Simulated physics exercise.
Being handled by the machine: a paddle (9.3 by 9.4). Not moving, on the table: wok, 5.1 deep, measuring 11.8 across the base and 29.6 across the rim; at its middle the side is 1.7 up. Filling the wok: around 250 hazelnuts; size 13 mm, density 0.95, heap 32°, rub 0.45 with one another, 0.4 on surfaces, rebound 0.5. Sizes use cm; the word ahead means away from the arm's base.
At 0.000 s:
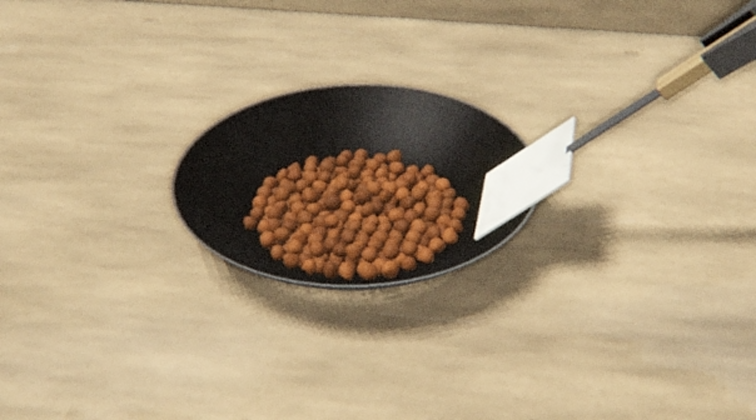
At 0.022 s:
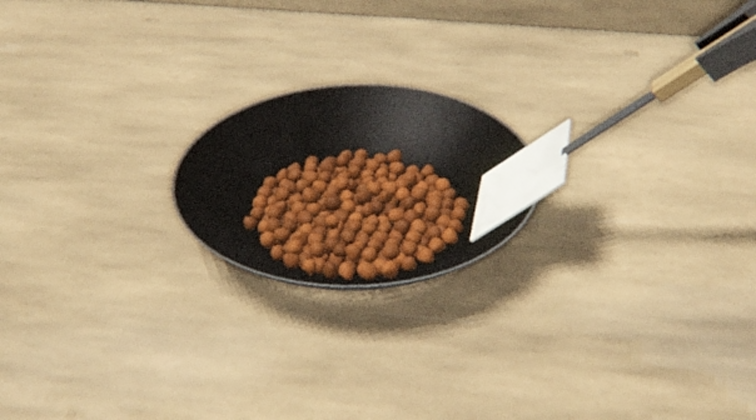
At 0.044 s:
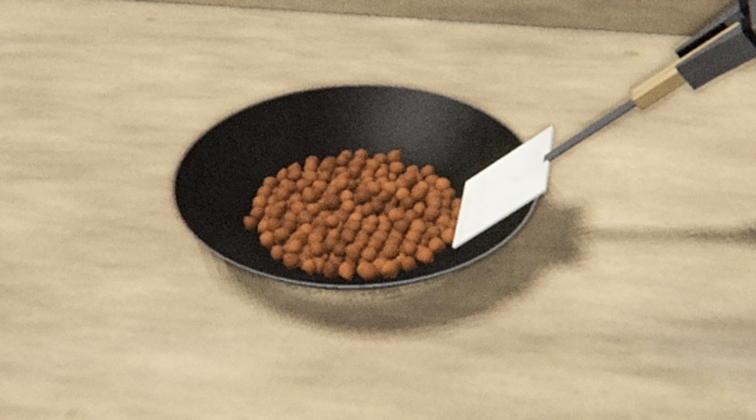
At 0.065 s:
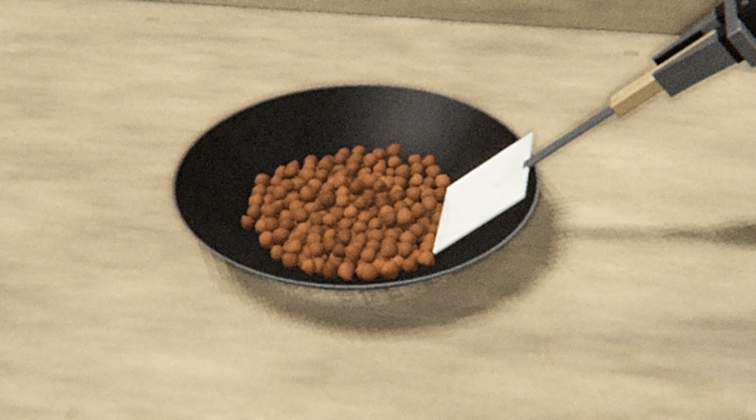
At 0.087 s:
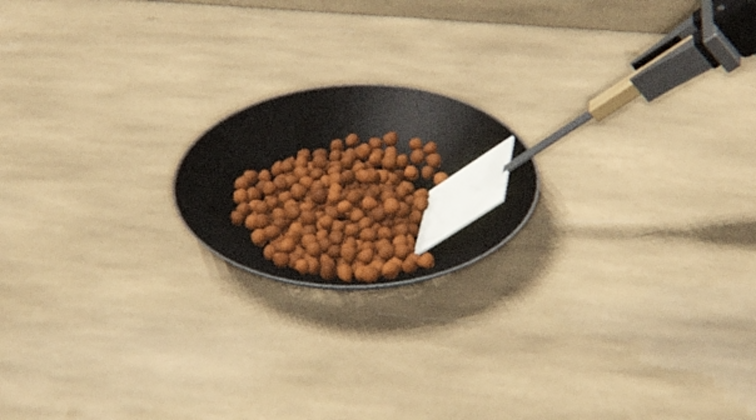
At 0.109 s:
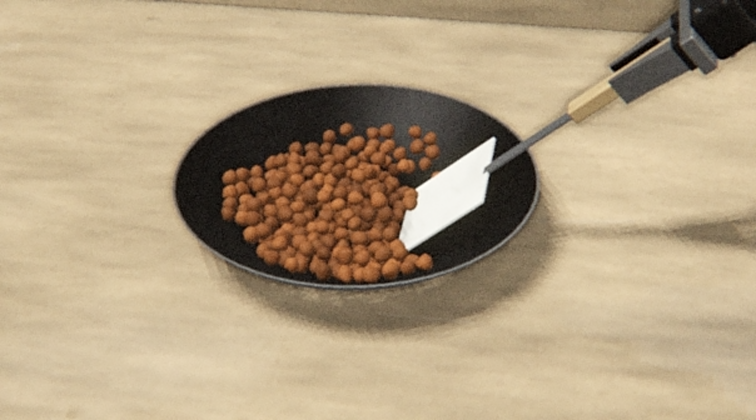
Robotic arm lowering a white paddle into a black wok and pushing a pile of brown hazelnuts toward the left side.
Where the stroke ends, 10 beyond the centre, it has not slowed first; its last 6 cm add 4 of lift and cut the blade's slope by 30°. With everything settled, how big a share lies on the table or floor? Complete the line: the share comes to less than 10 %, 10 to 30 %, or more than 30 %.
The share comes to 10 to 30 %.
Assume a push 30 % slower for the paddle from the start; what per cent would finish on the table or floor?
I'd expect near 10 per cent.
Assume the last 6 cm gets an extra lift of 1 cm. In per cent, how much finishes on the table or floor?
Some 20 per cent.
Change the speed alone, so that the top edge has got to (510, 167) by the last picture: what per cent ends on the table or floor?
That share would be some 10 percent.
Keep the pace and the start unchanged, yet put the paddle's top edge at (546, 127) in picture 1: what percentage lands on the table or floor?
20 percent or thereabouts.
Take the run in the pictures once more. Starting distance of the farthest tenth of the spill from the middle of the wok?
Around 55 centimetres.
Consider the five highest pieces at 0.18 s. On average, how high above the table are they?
They are some 4 cm up.
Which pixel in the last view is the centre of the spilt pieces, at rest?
In the last view, it's around (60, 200).
After 0.18 s, sloping 42°, highest piece 4 above the table; 251 in the wok.
After 0.25 s, sloping 32°, highest piece 6 above the table; 251 in the wok.
After 0.48 s, sloping 12°, highest piece 6 above the table; 207 in the wok, 37 on the table or floor, 7 on the blade or in flight.
After 1.53 s, sloping 12°, highest piece 4 above the table; 207 in the wok, 44 on the table or floor.
At rest, 207 in the wok, 44 on the table or floor. That is 18 % on the table or floor.
